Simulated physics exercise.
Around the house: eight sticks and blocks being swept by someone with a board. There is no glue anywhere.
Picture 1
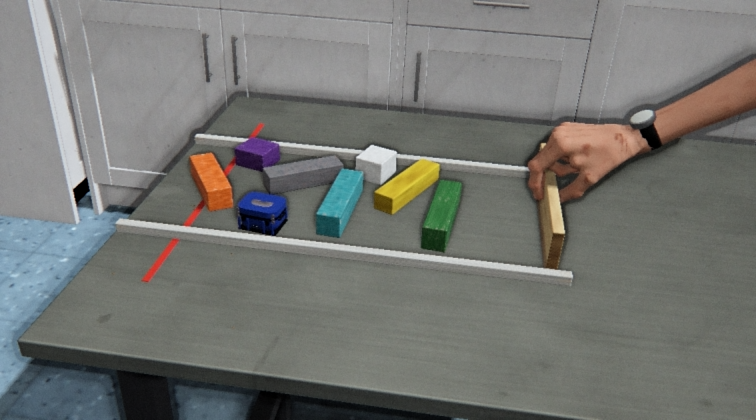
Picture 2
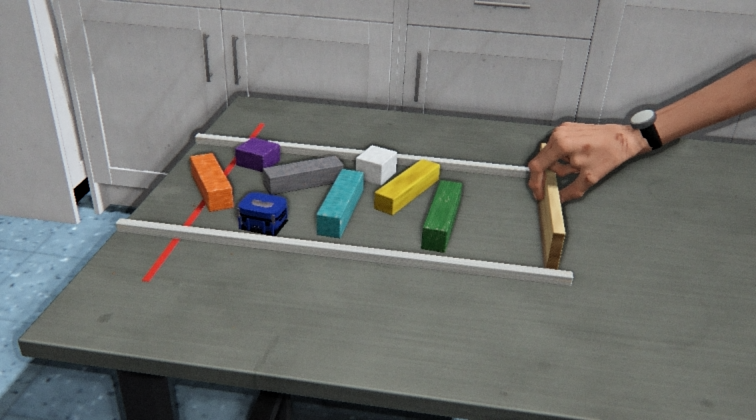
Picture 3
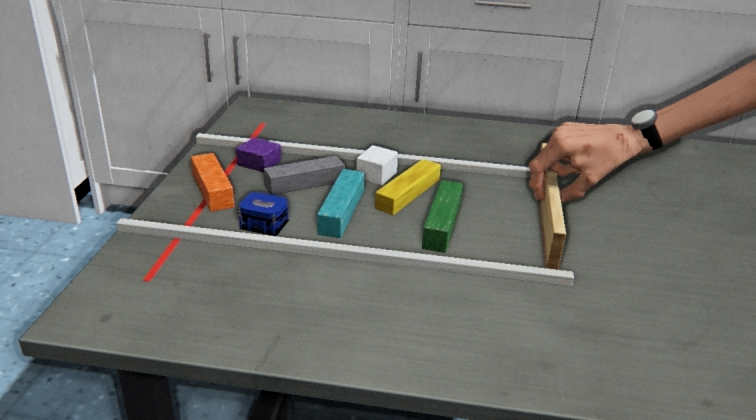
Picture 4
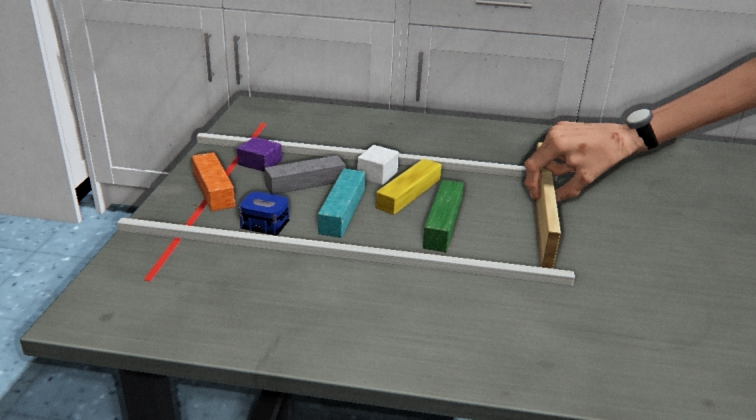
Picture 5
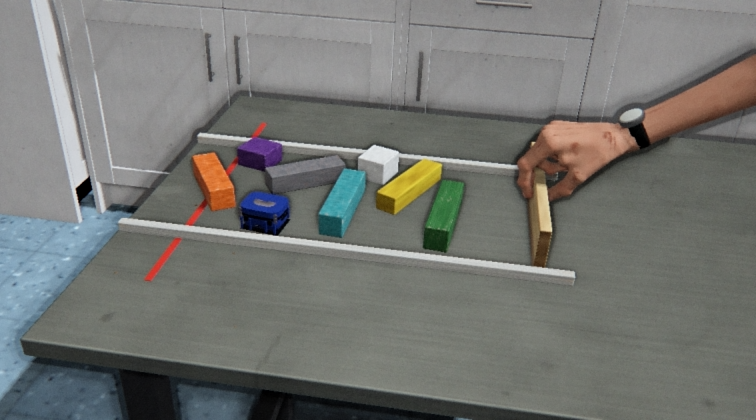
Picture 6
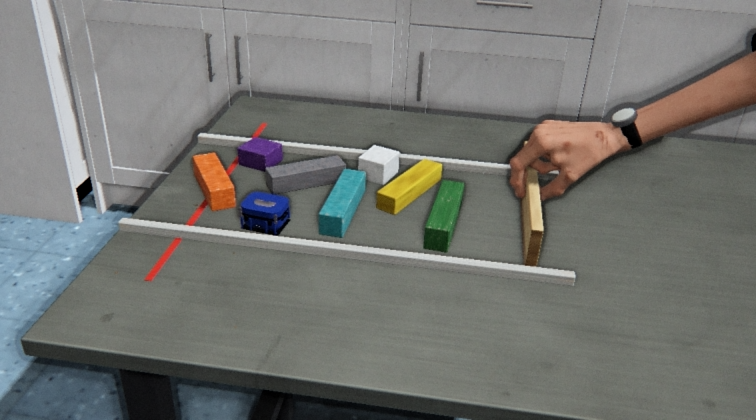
A hand wearing a watch slides an upright wooden board slightly left between two white rails on a table, while the colored blocks and dark blue case between the rails, some near a red line, stay essentially still.
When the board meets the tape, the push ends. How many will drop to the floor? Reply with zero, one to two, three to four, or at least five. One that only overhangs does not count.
It comes to three to four.
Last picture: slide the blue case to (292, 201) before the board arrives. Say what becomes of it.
Note - blue case not retained.
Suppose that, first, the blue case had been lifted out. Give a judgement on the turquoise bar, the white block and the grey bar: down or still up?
The turquoise bar: Remains. The white block: Remains. The grey bar: Drops.
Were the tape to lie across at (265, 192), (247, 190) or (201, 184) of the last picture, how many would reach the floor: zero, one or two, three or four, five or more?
So, tape by tape, it's zero, then one or two, then five or over.
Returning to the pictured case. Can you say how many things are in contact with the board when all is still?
2.
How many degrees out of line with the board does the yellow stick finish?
Roughly 25° out of line.
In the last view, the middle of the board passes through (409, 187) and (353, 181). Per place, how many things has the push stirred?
At the first point the count is 4, at the second it's 6.
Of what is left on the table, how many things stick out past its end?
The count is 2.
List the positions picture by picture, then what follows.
In the first frame, orange bar (210, 181); purple block (258, 154); blue case (263, 214); board (548, 203); tape (215, 187).
In the second frame, purple block (258, 155); green bar (442, 215).
In the third frame, blue case (264, 214); board (549, 203).
In the fourth frame, orange bar (212, 180); turquoise bar (343, 201).
In the fifth frame, purple block (260, 154); white block (378, 165).
In the sixth frame, orange bar (213, 181); purple block (260, 154); blue case (265, 214); board (530, 200); tape (218, 186).
A little later, none off yet; orange bar at rest near (213, 181); purple block at rest near (260, 154); blue case at rest near (265, 214).
Next, none off yet; orange bar at rest near (213, 181); purple block at rest near (260, 154); blue case shifted a little near (247, 215).
Later still, none off yet; orange bar shifted about its own width near (147, 181); purple block shifted well along near (208, 146); blue case shifted well along near (166, 207).
When it is over, the number that fall off is three or four; down, grey bar, blue case, purple block and orange bar.
